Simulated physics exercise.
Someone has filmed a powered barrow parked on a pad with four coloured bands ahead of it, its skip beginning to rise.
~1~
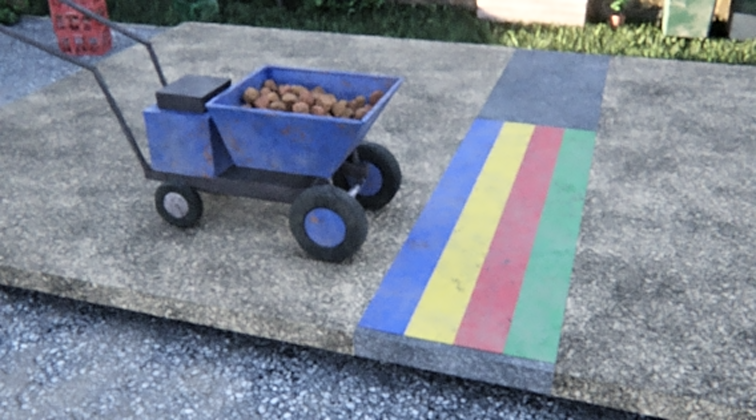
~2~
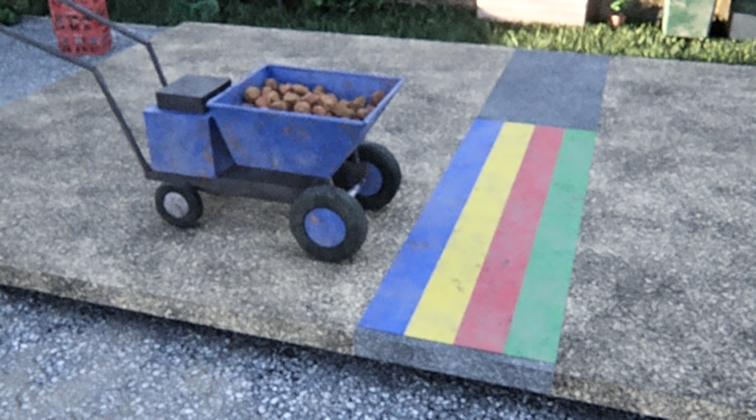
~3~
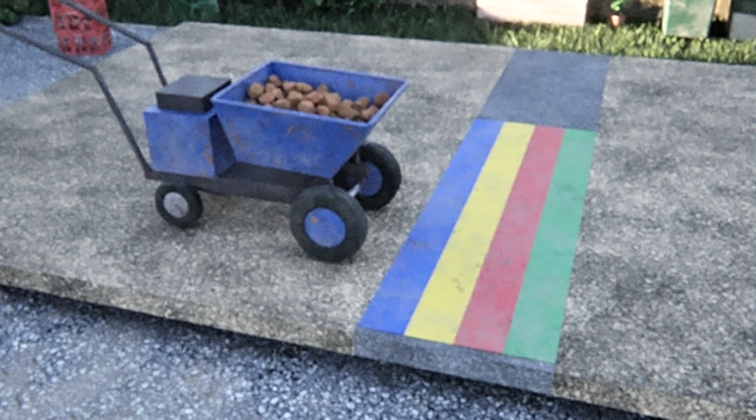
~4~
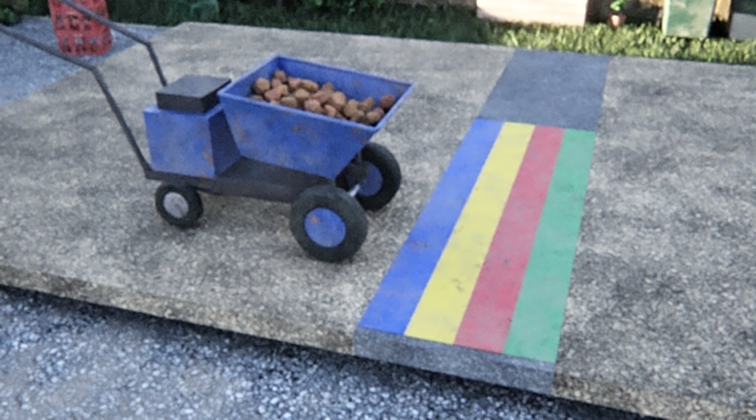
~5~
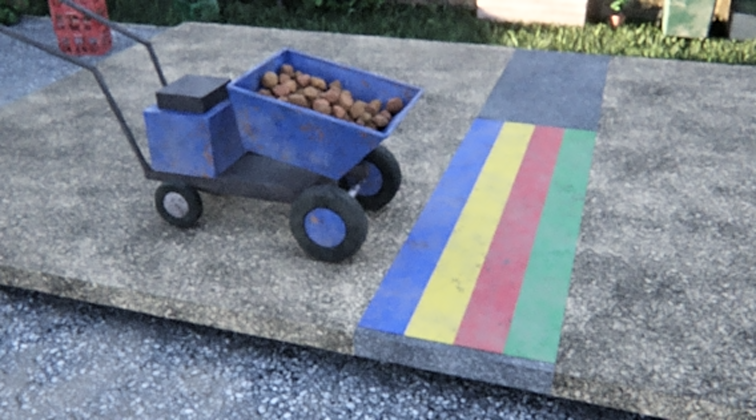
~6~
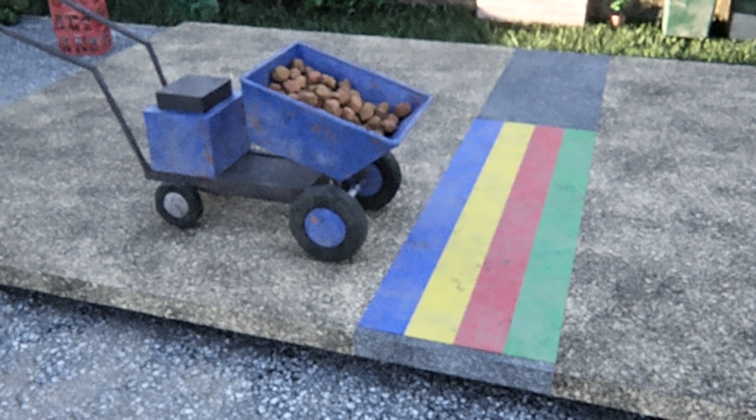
On a concrete pad beside four stripes of blue, yellow, red and green, a blue barrow stood still while its skip, loaded with brown clods, slowly tilted forward toward the right.
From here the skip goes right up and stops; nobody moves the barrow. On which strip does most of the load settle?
The red strip carries the most.
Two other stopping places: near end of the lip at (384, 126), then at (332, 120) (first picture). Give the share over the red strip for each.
First some 30, then 20 per cent.
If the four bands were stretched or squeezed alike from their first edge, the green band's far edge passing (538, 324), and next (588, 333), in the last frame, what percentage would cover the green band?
Near 20 % and 10 %.
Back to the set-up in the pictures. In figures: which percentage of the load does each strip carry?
Blue strip near 0; yellow strip near 10; red strip near 30; green strip near 15.
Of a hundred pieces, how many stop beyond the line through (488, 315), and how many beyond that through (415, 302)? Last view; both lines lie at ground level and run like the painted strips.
Roughly 40 per cent, and 70 per cent.
Just after the last frame, skip tipped steeply; every one in the skip.
A moment on, skip tipped right over; the larger part in the skip; about a tenth over the yellow strip; about a tenth over the red strip; just a few over the green strip.
Further on, skip tipped right over; roughly a third in the skip; just a few over the blue strip; about a tenth over the yellow strip; roughly a quarter over the red strip; roughly a quarter over the green strip; about a tenth off the paint.
When it is over, skip tipped right over; roughly a quarter in the skip; just a few over the blue strip; about a tenth over the yellow strip; roughly a quarter over the red strip; about a tenth over the green strip; about a tenth off the paint.
